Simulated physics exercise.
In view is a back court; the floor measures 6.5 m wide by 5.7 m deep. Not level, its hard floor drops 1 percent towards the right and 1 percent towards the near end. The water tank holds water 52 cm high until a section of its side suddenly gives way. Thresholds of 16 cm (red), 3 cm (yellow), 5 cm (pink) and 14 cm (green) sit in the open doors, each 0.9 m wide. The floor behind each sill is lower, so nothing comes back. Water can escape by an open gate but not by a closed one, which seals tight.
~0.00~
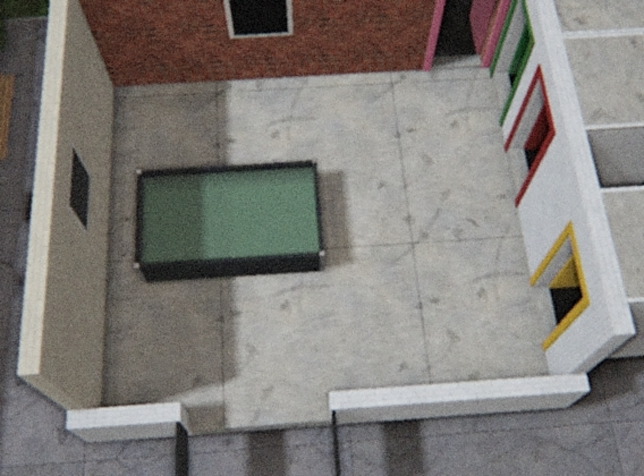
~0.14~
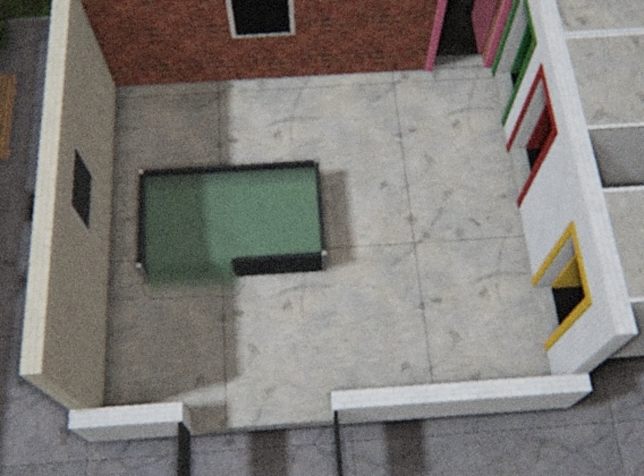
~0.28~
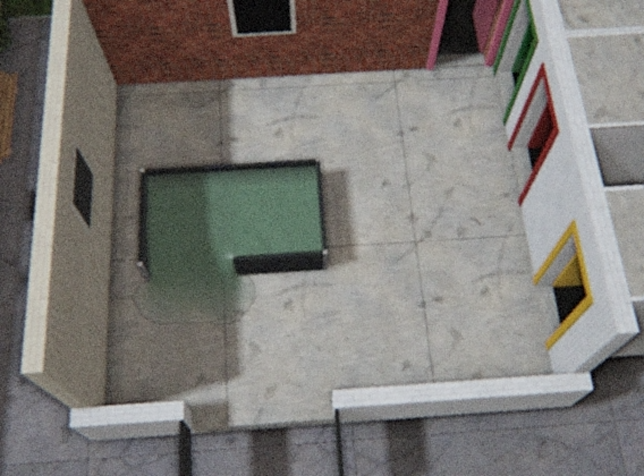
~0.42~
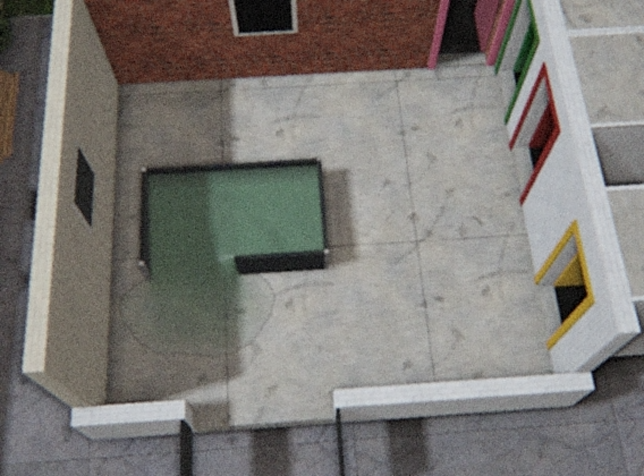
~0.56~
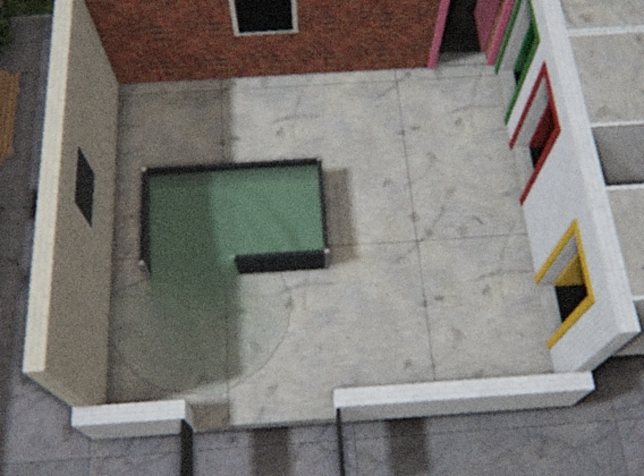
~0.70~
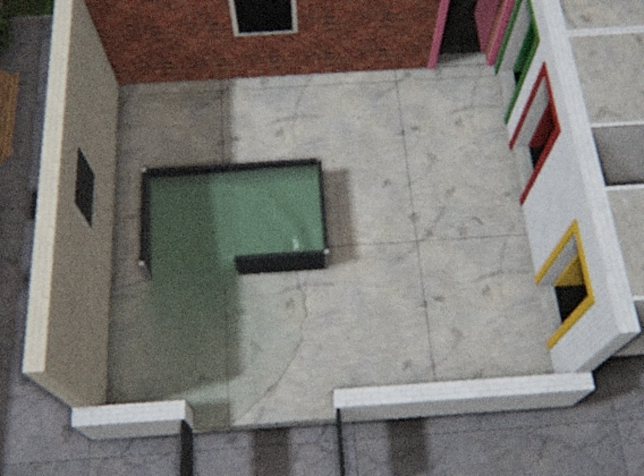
In a walled back court with a brick wall at the far end, a dark-sided tank of green water stands still on the pale floor. Part of its near side opens at the left, and water pours through the gap, spreading in a widening, thinning sheet towards the near wall and out to both sides.
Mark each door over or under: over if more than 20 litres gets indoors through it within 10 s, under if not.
Red door: Under, yellow door: Over, pink door: Under, green door: Under.
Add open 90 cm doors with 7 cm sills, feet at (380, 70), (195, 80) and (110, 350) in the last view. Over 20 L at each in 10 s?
In turn: Short of it, short of it, beyond it.
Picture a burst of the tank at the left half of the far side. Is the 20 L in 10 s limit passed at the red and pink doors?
Here's how it goes: Red falls short, pink exceeds it.
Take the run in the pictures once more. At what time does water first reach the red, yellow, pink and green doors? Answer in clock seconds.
Arrival: Red 8.0 s, yellow 5.0 s, pink not in the 10 s, green not in the 10 s.
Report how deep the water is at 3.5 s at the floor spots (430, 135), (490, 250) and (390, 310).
0, 0 and 0 cm, respectively.
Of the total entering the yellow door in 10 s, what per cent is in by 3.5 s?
By that time, around 0 per cent.
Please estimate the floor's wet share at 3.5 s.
Roughly 20 % of the floor is wet.
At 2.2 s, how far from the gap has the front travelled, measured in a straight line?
Some 3.6 m out.
After 1.4 s water covers 15 % of the floor and is deepest (42 cm) near (106, 417); red door not reached, yellow door not reached, pink door not reached, green door not reached.
After 2.2 s water covers 15 % of the floor and is deepest (34 cm) near (106, 417); red door not reached, yellow door not reached, pink door not reached, green door not reached.
After 3.5 s water covers 20 % of the floor and is deepest (22 cm) near (106, 417); red door not reached, yellow door not reached, pink door not reached, green door not reached.
After 6.0 s water covers 40 % of the floor and is deepest (12 cm) near (146, 341); red door not reached, yellow door 7 cm at the sill, 6 L in, pink door not reached, green door not reached.
After 10.0 s water covers 60 % of the floor and is deepest (8 cm) near (556, 386); red door 2 cm at the sill, 0 L in, yellow door 6 cm at the sill, 49 L in, pink door not reached, green door not reached.
